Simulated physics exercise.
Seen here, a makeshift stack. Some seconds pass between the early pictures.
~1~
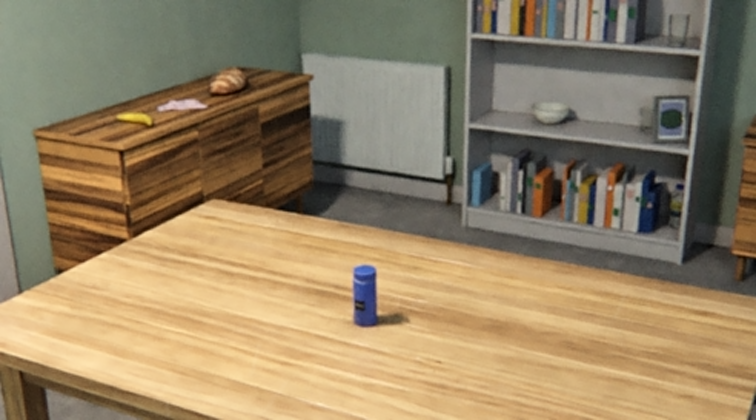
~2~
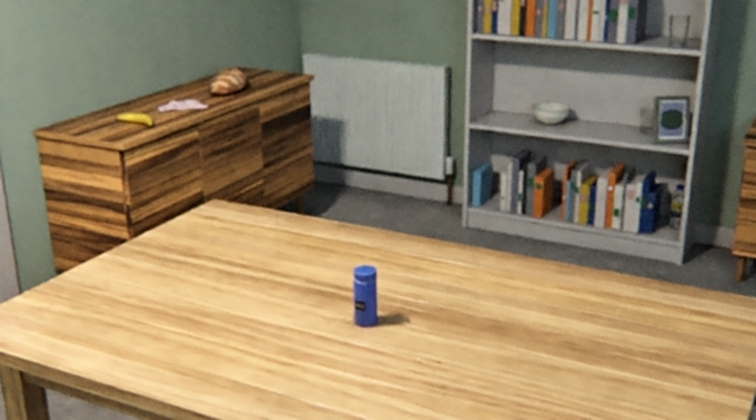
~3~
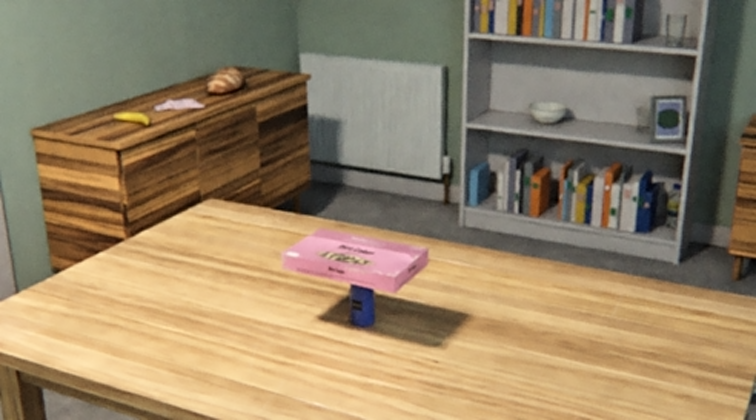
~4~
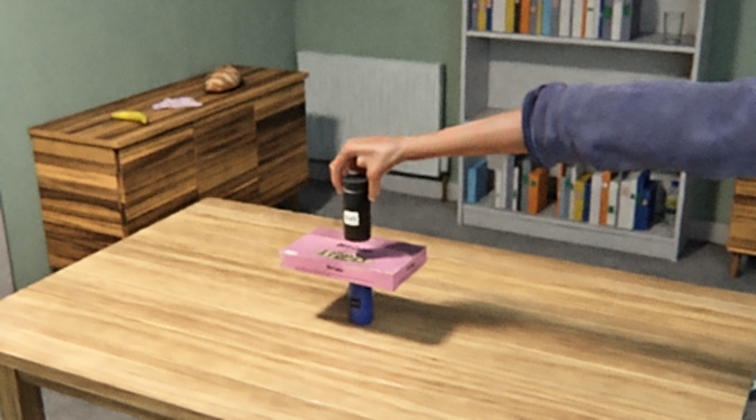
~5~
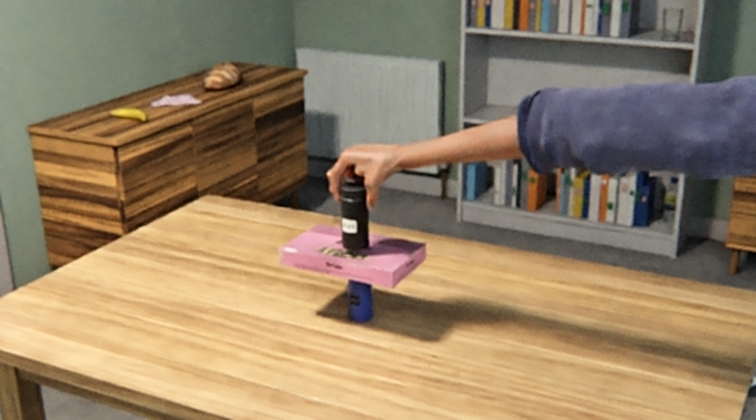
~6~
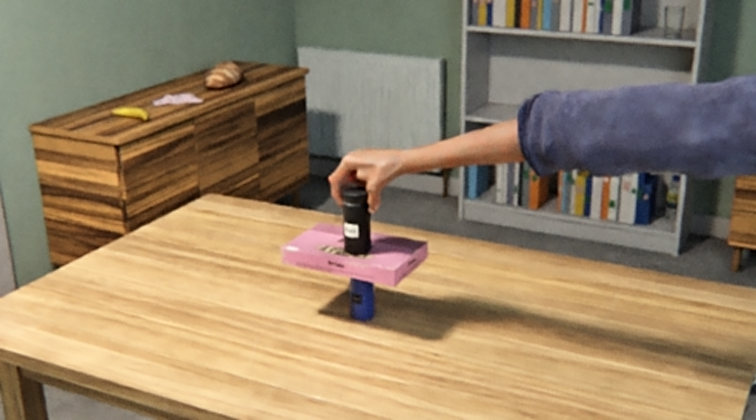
A room with green walls is seen from slightly above, across a light wooden table, with a striped wooden sideboard at left and a white radiator and grey bookshelf behind. A blue shaker stands on the table, and a flat pink box then appears balanced on top of it. A blue-sleeved arm reaches in from the right, lowering a black shaker onto the box, while the view shifts very slightly.
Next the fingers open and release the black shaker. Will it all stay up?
Here the stack stays up.
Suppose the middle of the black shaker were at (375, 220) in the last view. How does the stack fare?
Then it keeps its balance.
Then, 0.20 s after the last picture, nothing has stirred.
Then, 0.40 s after the last picture, black shaker resting near (357, 221).
At rest, all 3 in place. Seen from the same camera at the end, black shaker near (357, 221). The stack keeps its balance.
